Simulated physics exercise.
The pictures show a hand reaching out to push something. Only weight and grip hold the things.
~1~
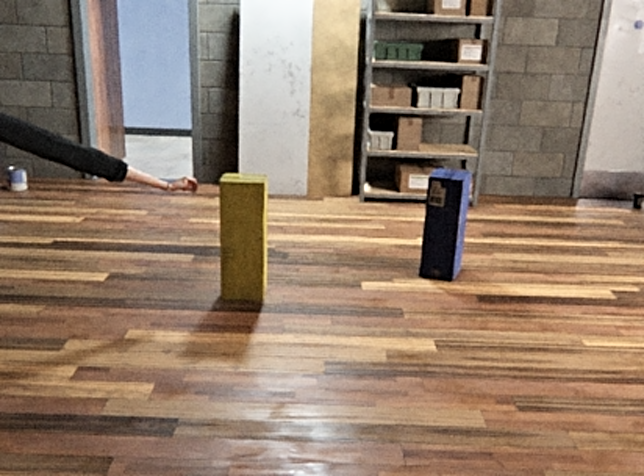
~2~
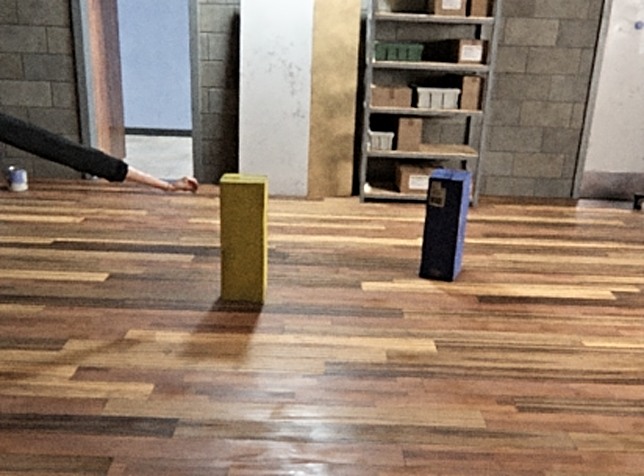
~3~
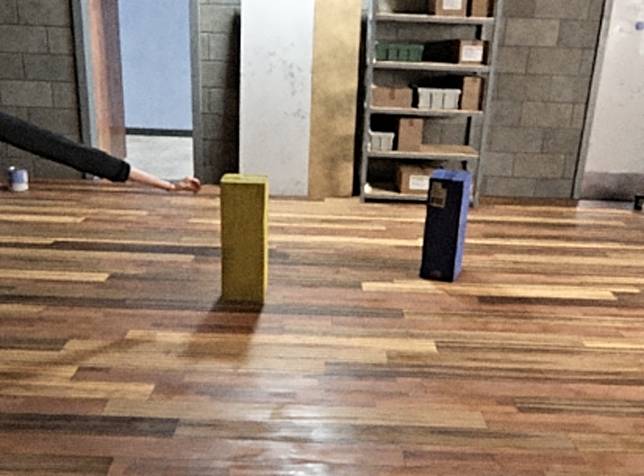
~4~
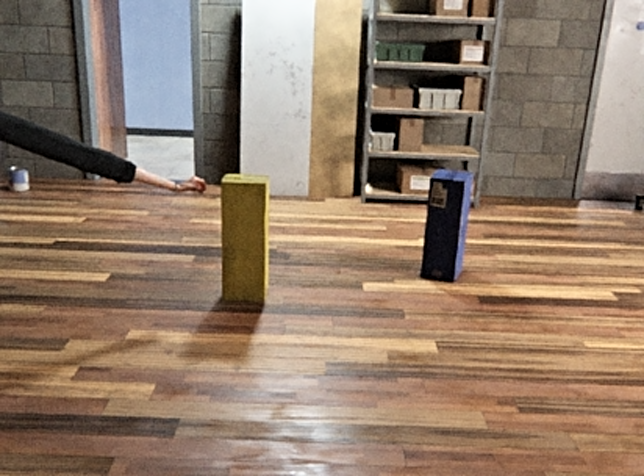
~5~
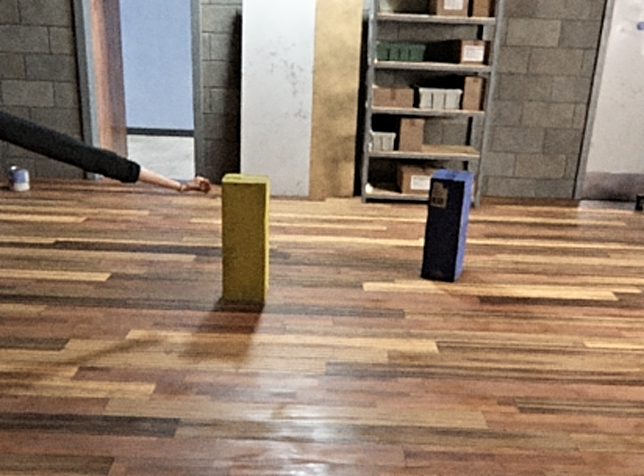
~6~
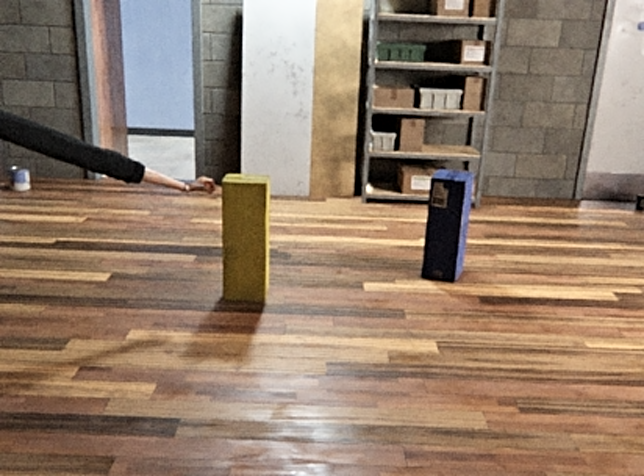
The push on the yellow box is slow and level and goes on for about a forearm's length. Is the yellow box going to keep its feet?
The yellow box falls over.
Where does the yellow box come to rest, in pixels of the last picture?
Near (337, 279).
Then, 0.80 s later than the last frame, yellow box tilted by 23° near (272, 236).
Then, 1.20 s later than the last frame, yellow box tilted by 56° near (306, 249).
When it is over, lying over on the floor, yellow box. End places, in pixels of the last picture, yellow box near (337, 278).
